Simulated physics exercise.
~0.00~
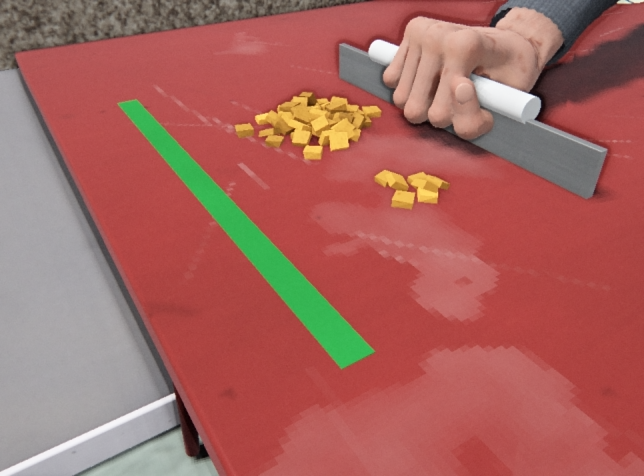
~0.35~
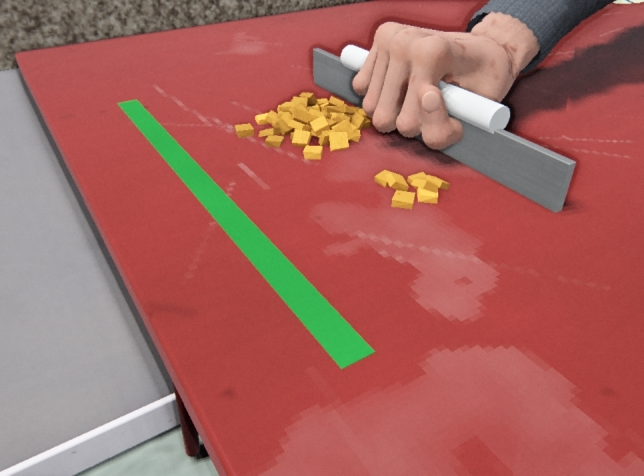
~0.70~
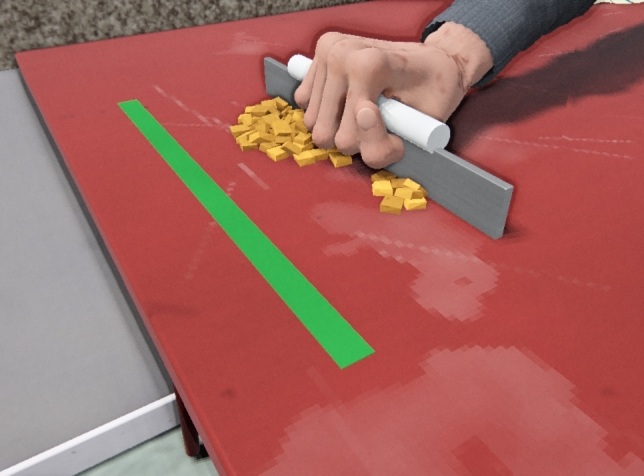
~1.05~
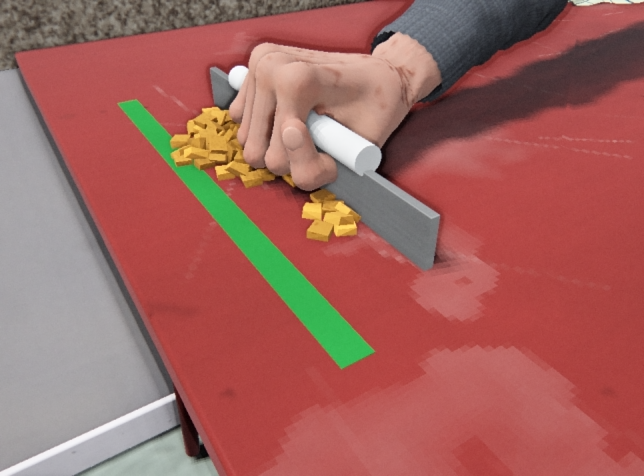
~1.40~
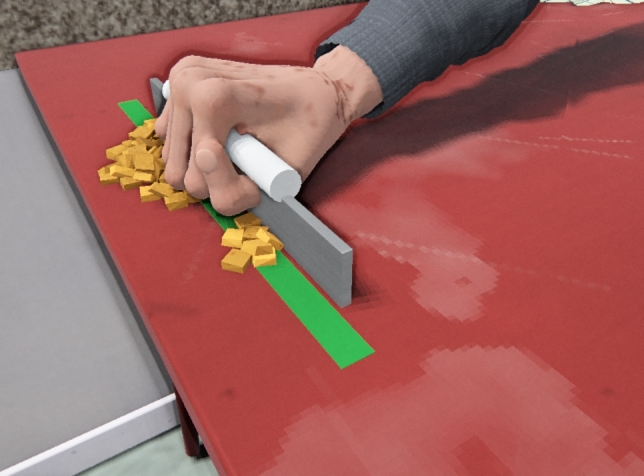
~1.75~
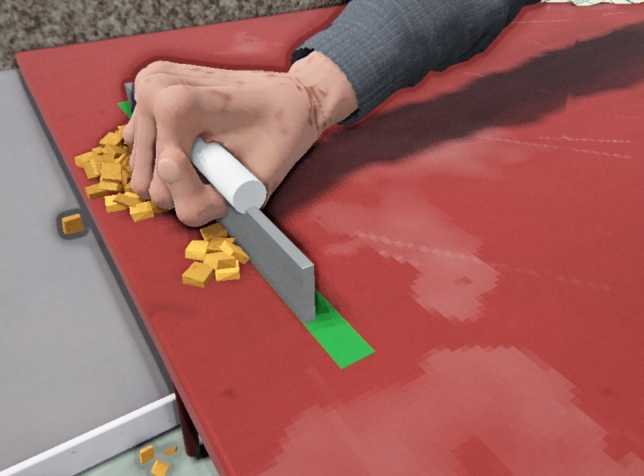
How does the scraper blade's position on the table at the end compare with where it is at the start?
At the start the blade is at the upper right of the table, well away from the green tape. By the end it is much farther left and a little lower in view, resting at the tape.
